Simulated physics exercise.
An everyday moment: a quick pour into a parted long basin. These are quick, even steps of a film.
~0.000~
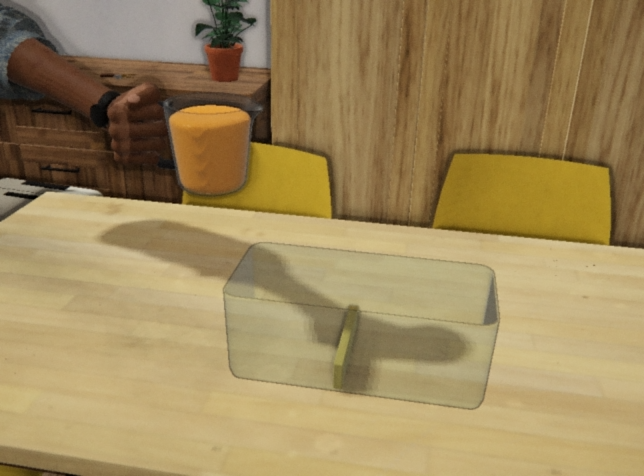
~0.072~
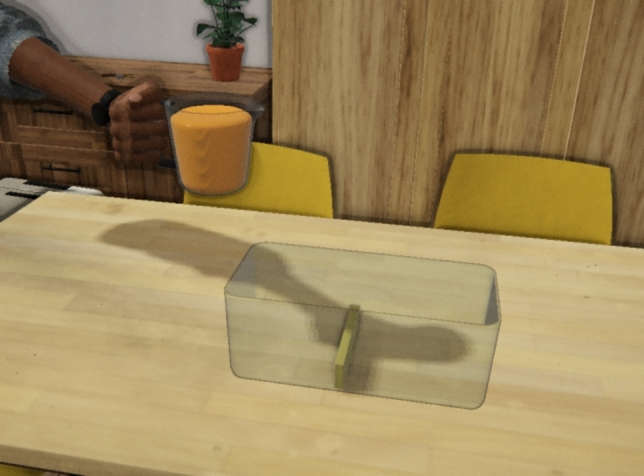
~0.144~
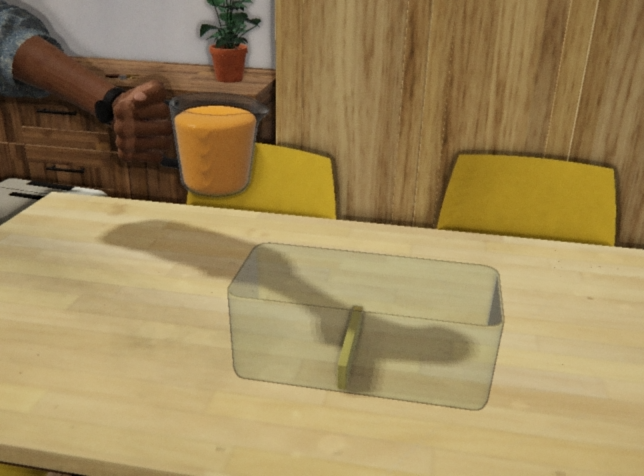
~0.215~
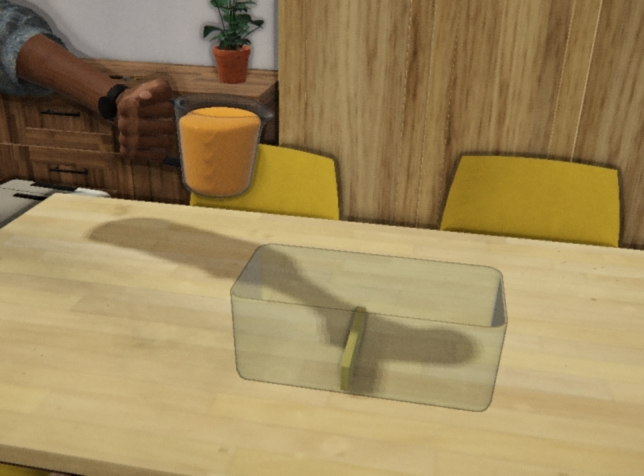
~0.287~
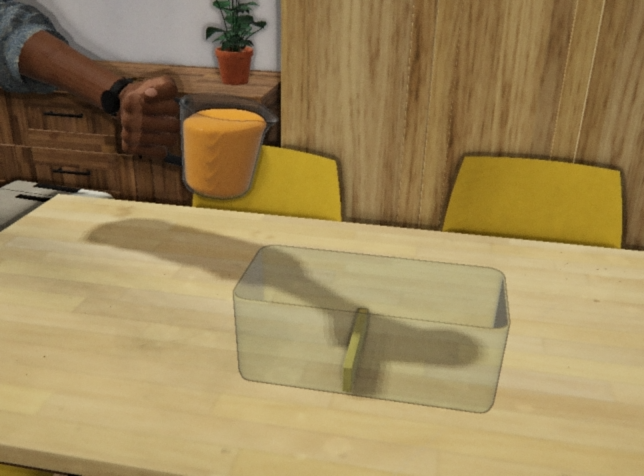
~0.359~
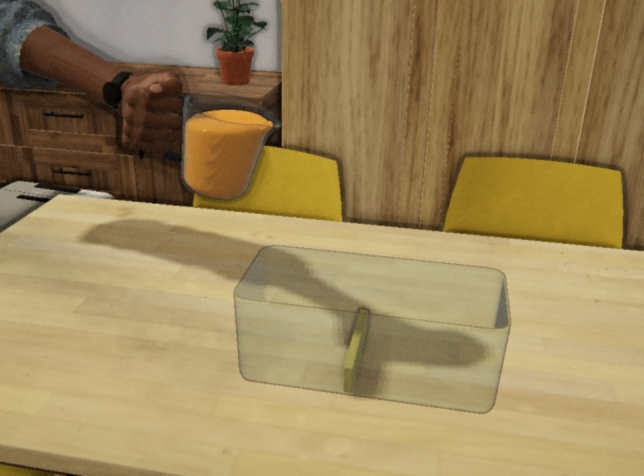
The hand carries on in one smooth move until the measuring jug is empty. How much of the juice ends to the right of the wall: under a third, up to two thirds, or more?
The share right of the wall is not even a third.
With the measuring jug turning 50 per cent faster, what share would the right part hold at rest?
Near 5 %.
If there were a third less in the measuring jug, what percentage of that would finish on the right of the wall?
Near 10 %.
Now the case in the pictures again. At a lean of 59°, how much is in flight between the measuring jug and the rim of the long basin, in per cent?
Close to 15 per cent.
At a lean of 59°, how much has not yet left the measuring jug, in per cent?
About 75 per cent.
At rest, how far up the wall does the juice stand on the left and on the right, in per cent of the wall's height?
Near 60 on the left, 0 on the right.
A moment on, the measuring jug is tipped part way and 75 per cent is still to pour, 8 is left of the wall and 0 right of it.
Next, the measuring jug is tipped on its side and 24 per cent is still to pour, 55 is left of the wall and 1 right of it.
Then the measuring jug is tipped on its side and 2 per cent is still to pour, 89 is left of the wall and 5 right of it.
Later the measuring jug is tipped on its side and 0 per cent is still to pour, 92 is left of the wall and 5 right of it.
In the end 92 per cent lies left of the wall, 5 right of it and 2 outside.
